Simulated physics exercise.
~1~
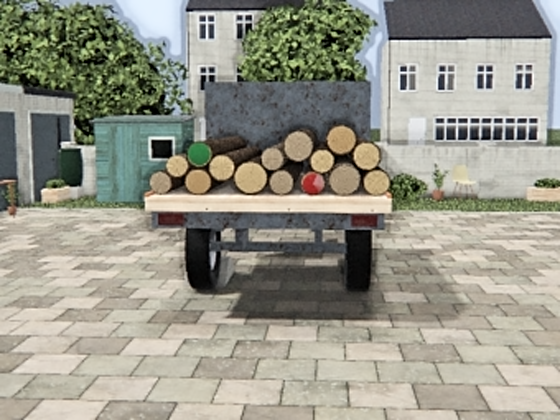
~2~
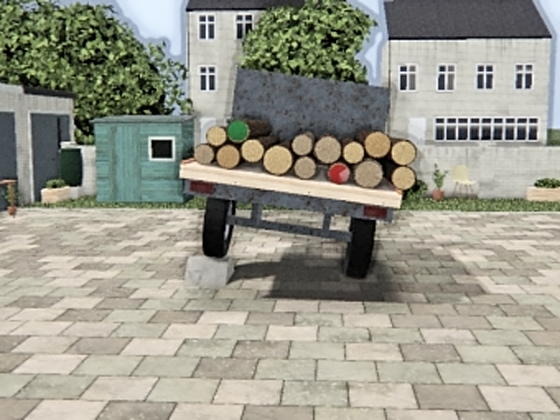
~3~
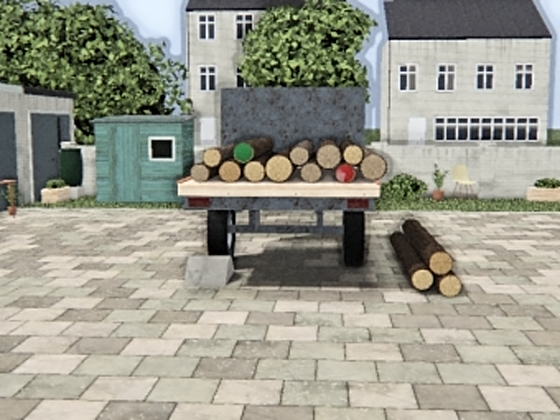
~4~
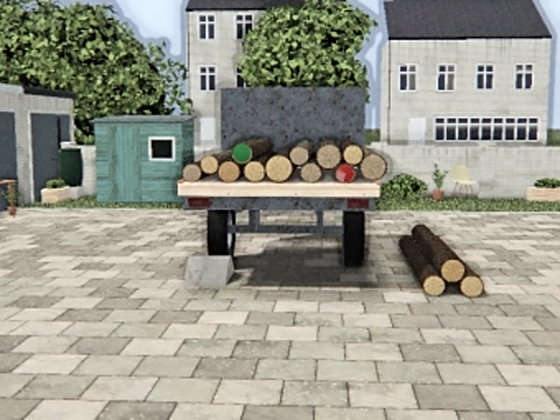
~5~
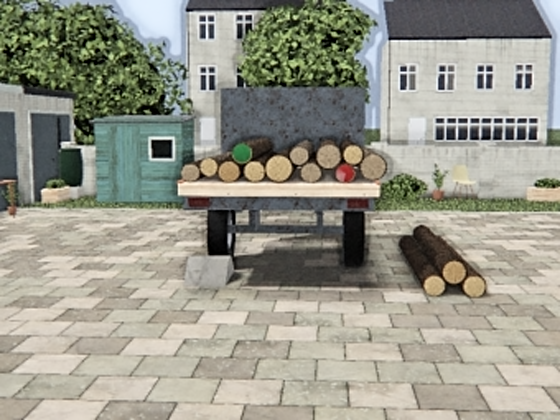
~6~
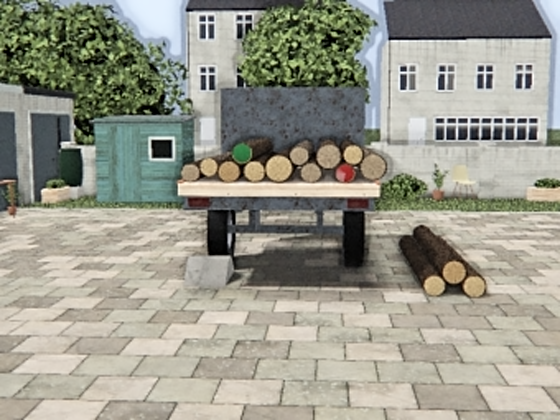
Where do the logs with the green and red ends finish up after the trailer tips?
Both are still on the trailer, the green one resting up on other logs and the red one on the deck towards the right.
